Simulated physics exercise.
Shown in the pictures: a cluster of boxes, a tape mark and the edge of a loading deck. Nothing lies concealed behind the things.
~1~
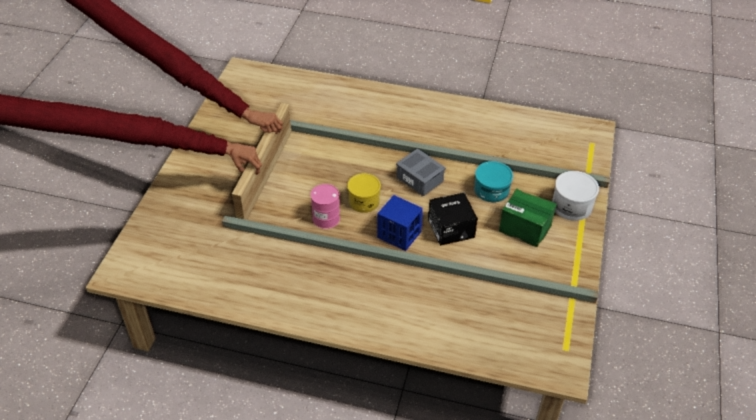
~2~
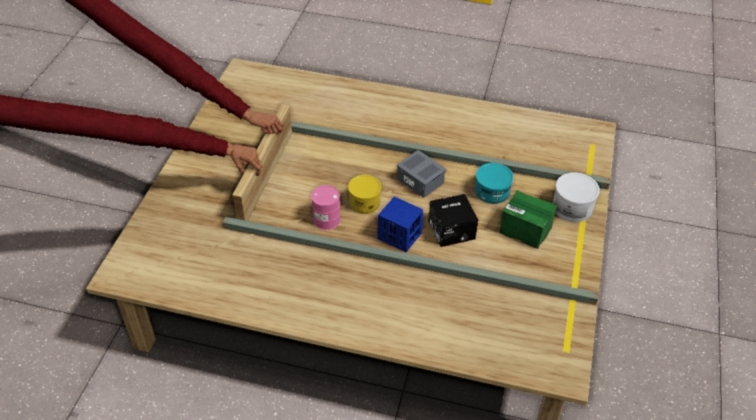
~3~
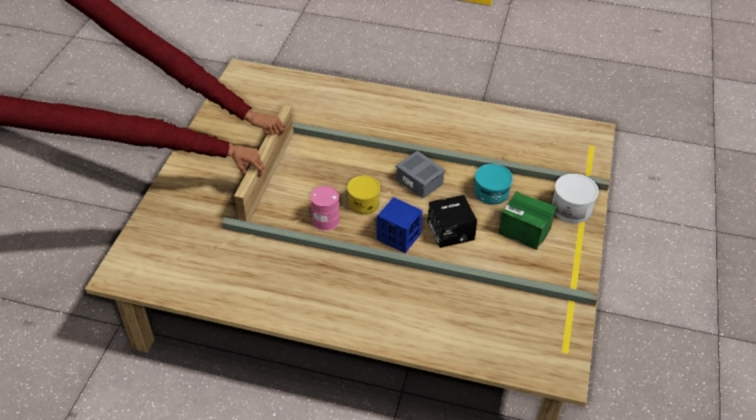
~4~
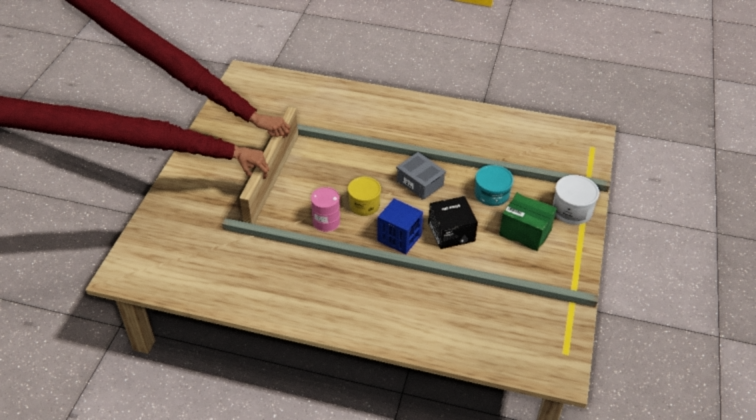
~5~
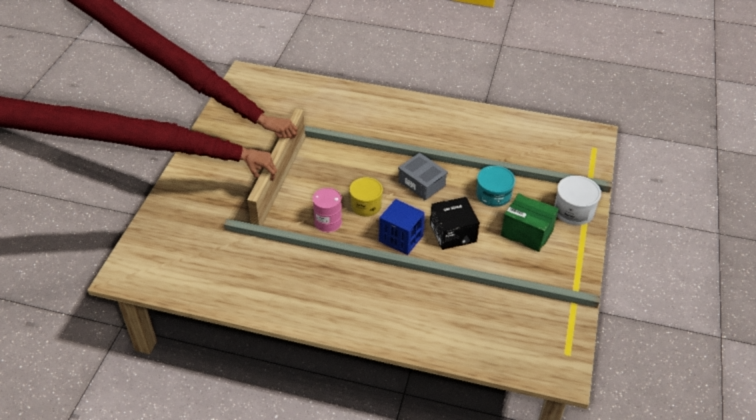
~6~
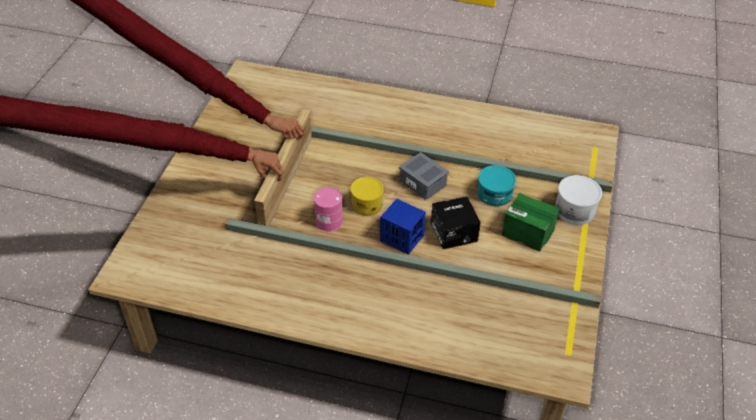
Wooden plank sliding slightly right under two red-sleeved hands, between rails on a table, toward colourful containers that stay still.
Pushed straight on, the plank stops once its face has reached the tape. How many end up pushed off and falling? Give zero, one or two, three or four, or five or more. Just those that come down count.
Five or more fall.
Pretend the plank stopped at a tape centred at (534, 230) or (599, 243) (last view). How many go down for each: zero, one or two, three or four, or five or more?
Result, first to last: Just one or two, five or over.
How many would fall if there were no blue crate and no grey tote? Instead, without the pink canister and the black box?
The counts: 3 and 3.
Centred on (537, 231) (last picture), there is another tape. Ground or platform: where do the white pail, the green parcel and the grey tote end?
The white pail ends up down. The green parcel ends up down. The grey tote stays put.
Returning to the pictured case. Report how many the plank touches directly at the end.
The count is 3.
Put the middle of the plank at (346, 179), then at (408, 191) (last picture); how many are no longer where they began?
The counts are 1 and 5.
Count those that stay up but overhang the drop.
The count is 3.
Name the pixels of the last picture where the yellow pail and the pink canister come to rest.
They end up close to (601, 243) and (597, 264).
Soon after, none off yet; white pail at rest near (578, 201); green parcel at rest near (530, 222); turquoise pail at rest near (496, 186).
Then, none off yet; white pail moved a little near (584, 202); green parcel moved about its own width near (572, 228); turquoise pail moved about its own width near (544, 195).
At rest, the number that fall off is five or more; fallen, blue crate, black box, turquoise pail, green parcel and white pail.
